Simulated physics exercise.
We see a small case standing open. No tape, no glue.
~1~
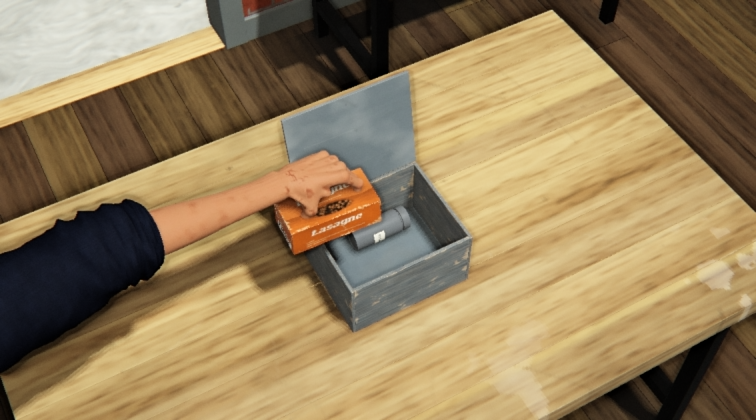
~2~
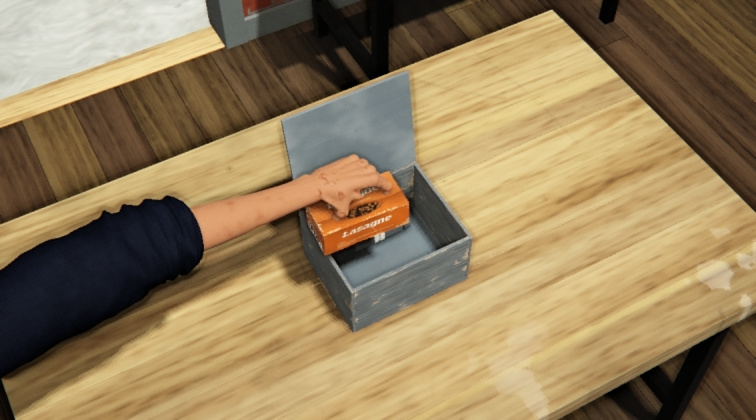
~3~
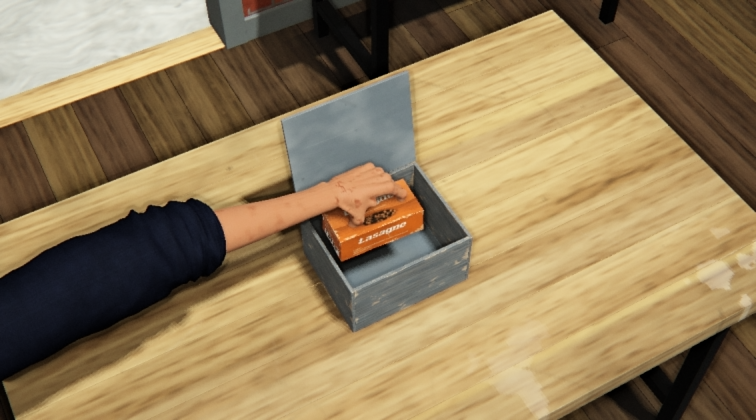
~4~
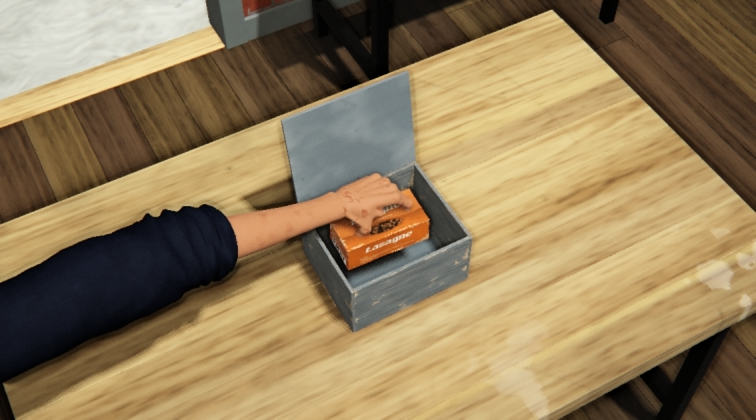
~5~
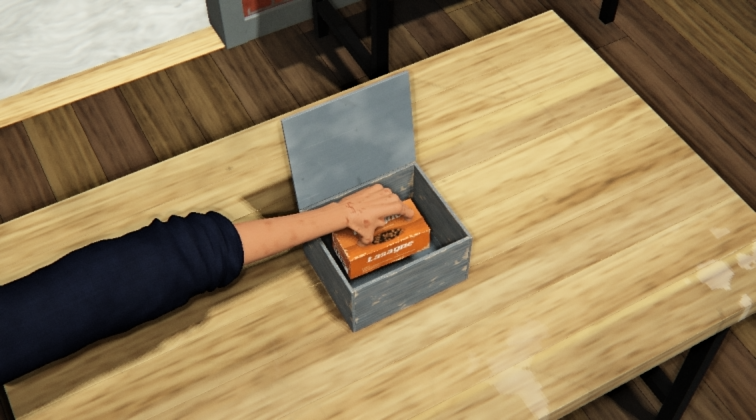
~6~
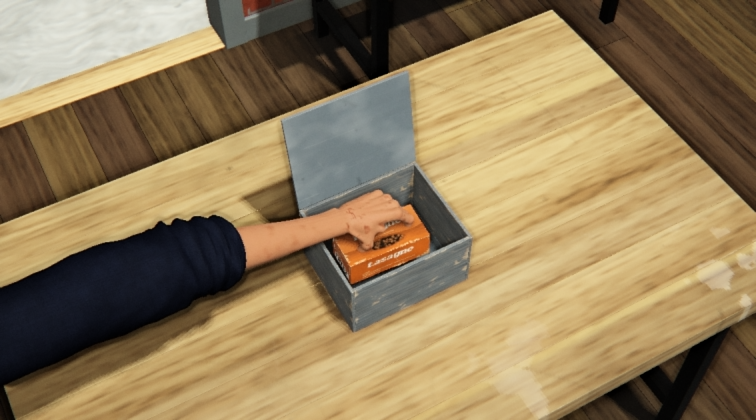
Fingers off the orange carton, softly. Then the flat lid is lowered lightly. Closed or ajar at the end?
In the end the lid closes.
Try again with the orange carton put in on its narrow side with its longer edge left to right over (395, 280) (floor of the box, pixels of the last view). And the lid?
Then it closes.
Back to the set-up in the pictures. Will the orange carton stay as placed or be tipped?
It stays as placed.
Then, 1.00 s later than the last frame, lid starting down; orange carton moved a little near (381, 259).
Then, 1.70 s later than the last frame, lid 52° above the rim; orange carton moved a little near (381, 259).
Then, 2.10 s later than the last frame, lid 19° above the rim; orange carton moved a little near (381, 259).
When it is over, lid shut; moved from the start, orange carton; grey shaker as before. End places, in pixels of the last picture, orange carton near (381, 259).
